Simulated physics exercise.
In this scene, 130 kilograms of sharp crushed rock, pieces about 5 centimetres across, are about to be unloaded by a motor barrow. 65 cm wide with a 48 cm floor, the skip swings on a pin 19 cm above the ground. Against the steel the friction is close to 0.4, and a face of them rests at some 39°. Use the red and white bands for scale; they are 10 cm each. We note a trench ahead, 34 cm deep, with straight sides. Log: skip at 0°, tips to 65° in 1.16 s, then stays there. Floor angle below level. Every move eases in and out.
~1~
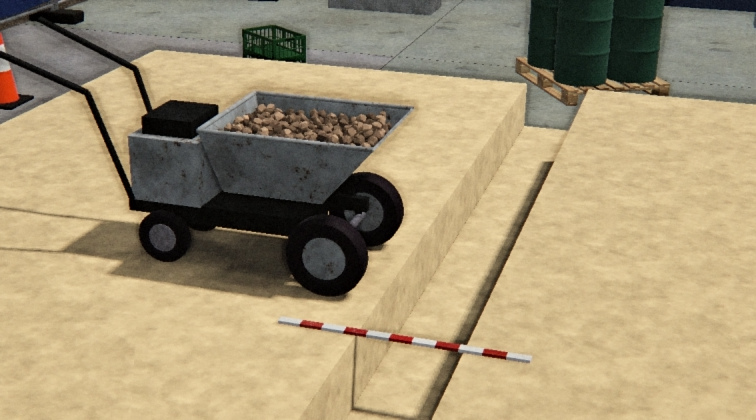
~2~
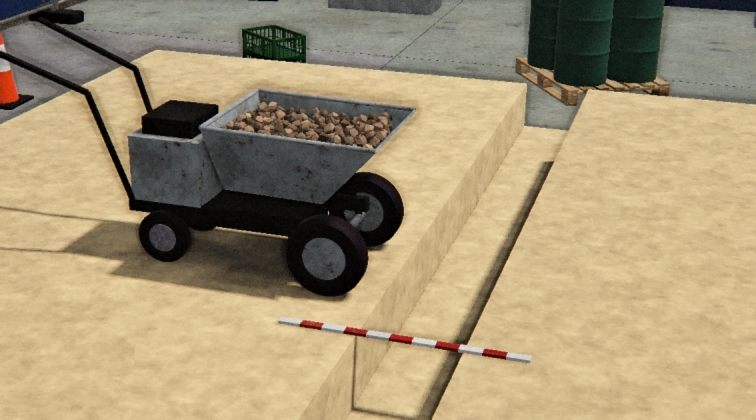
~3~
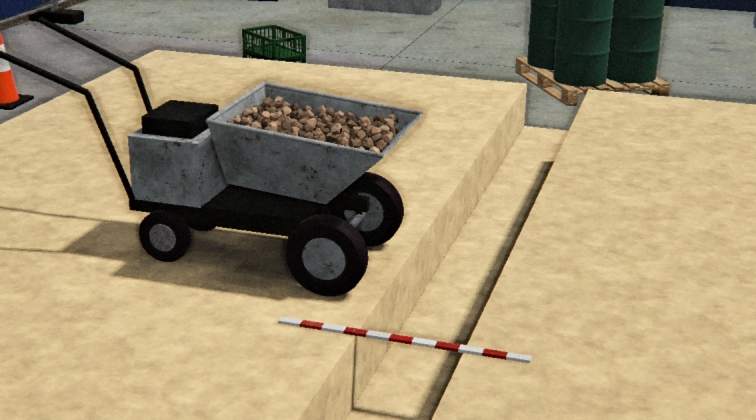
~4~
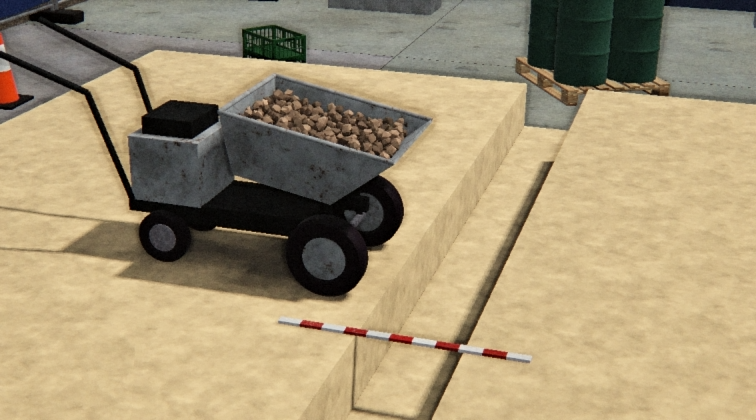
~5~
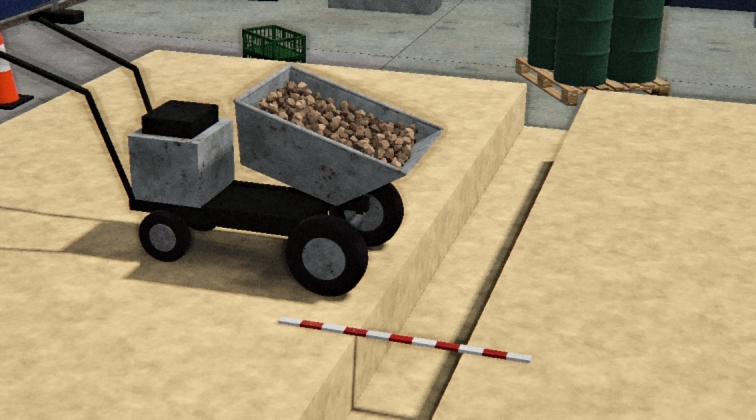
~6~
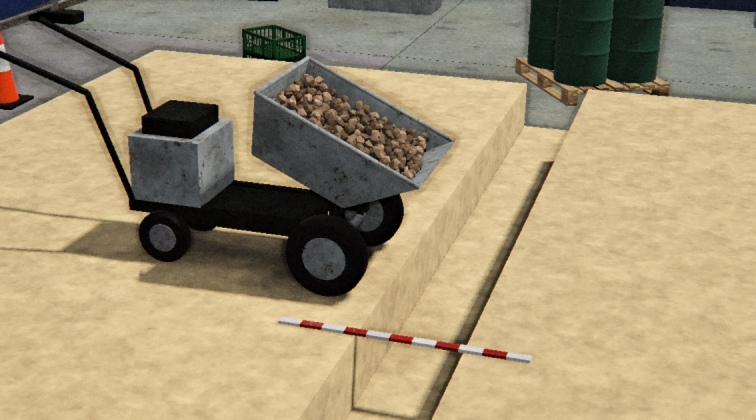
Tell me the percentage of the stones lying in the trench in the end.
Close to 46 %.
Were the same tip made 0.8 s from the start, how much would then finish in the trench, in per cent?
About 40%.
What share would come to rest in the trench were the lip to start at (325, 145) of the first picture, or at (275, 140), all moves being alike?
Roughly 70 per cent, then 65 per cent.
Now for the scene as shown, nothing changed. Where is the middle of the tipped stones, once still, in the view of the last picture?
Resting centre: About (481, 330).
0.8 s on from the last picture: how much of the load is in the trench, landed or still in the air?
About 10 per cent by then.
Then, 0.4 s after the last picture the floor is at 55°, 100 % in the skip; the foremost stones are at (453, 225).
Then, 0.8 s after the last picture the floor is at 65°, 85 % in the skip, 9 % in the trench, 6 % past the trench; the foremost stones are at (525, 288).
Then, 1.1 s after the last picture the floor is at 65°, 56 % in the skip, 16 % in the trench, 28 % past the trench; the foremost stones are at (594, 310).
Then, 3.1 s after the last picture the floor is at 65°, 27 % in the skip, 46 % in the trench, 28 % past the trench; the foremost stones are at (611, 314).
